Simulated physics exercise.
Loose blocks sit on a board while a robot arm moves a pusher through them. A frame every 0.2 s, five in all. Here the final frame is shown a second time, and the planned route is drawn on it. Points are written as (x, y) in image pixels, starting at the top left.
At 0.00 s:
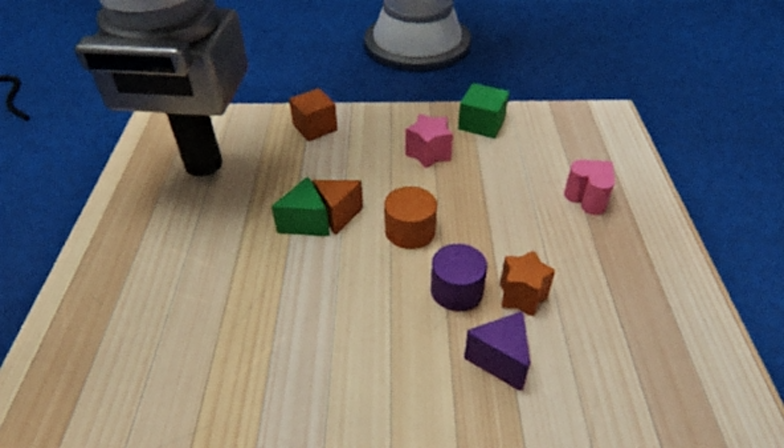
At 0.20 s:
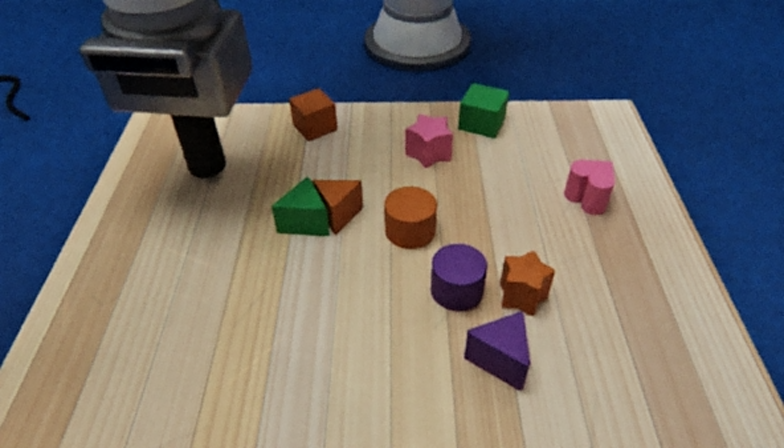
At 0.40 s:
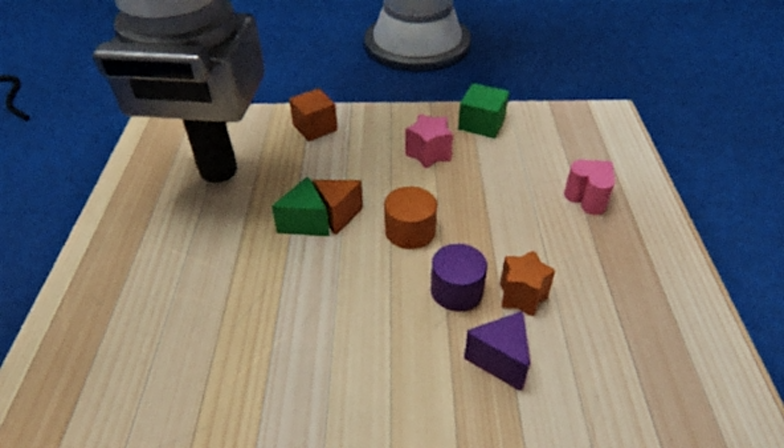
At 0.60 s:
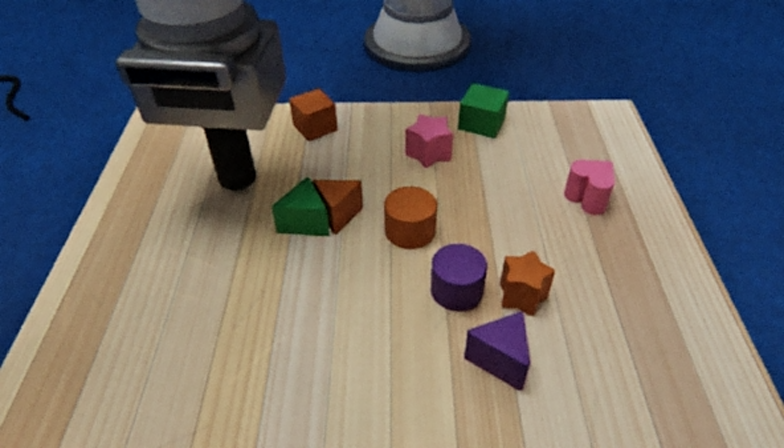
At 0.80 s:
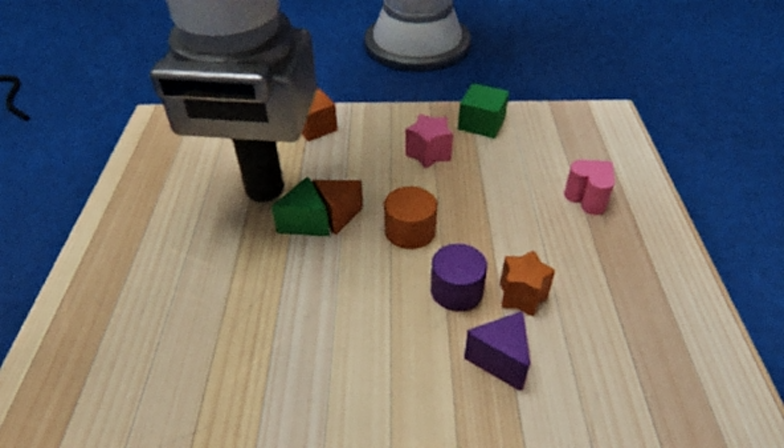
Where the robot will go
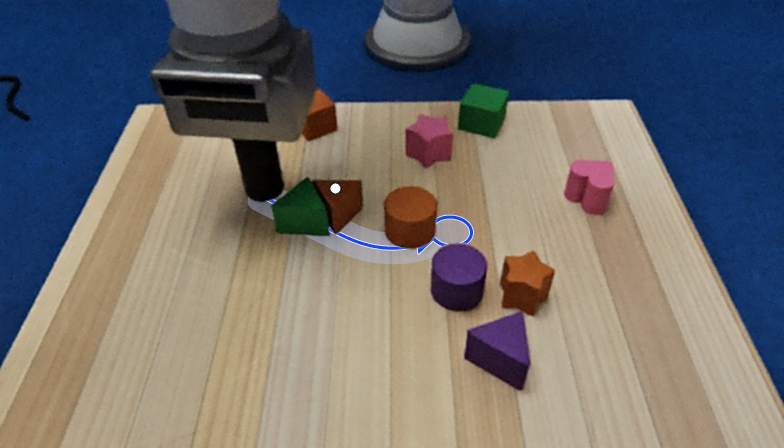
The robot arm moves its black pusher right and slightly forward, nearing the green triangular block.
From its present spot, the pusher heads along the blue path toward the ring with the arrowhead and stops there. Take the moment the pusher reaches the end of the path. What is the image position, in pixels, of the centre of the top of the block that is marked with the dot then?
When the path ends, it will be at (365, 188).
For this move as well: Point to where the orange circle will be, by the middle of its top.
Around (468, 175).
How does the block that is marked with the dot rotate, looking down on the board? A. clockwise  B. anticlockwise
Letter B.
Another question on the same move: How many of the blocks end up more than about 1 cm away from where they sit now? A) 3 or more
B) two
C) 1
I'll go with A - 3 or more.
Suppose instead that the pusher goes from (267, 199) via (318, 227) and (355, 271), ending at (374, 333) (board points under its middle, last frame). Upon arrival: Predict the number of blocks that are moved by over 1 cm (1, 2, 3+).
Most likely two.
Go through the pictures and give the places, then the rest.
Pusher tip at (204, 165); block tops, green triangular piece at (302, 196); orange triangular piece at (335, 189); orange circle at (411, 203); purple circle at (460, 263), in the first picture.
Pusher at (208, 167); blocks unchanged, in the second picture.
Pusher at (219, 171); blocks unchanged, in the third picture.
Pusher at (238, 179); blocks unchanged, in the fourth picture.
Pusher at (265, 190); green triangular piece at (302, 196); orange triangular piece at (335, 189); orange circle at (411, 203); purple circle at (460, 263), in the fifth picture.
Path on the board, from (267, 199) via (321, 225) and (384, 248), ending at (451, 231); the dot is on the orange triangular piece.
The first path, step by step. One third of the way, pusher at (320, 216); green triangular piece at (345, 216); orange triangular piece at (359, 188).
Two thirds of the way, pusher at (384, 239); green triangular piece at (399, 248), turned 35° clockwise; orange triangular piece at (365, 188), turned 30° anticlockwise; orange circle at (423, 201).
At the end, pusher at (452, 222); green triangular piece at (405, 250), turned 45° clockwise; orange triangular piece at (365, 188), turned 30° anticlockwise; orange circle at (468, 175); purple circle in place.
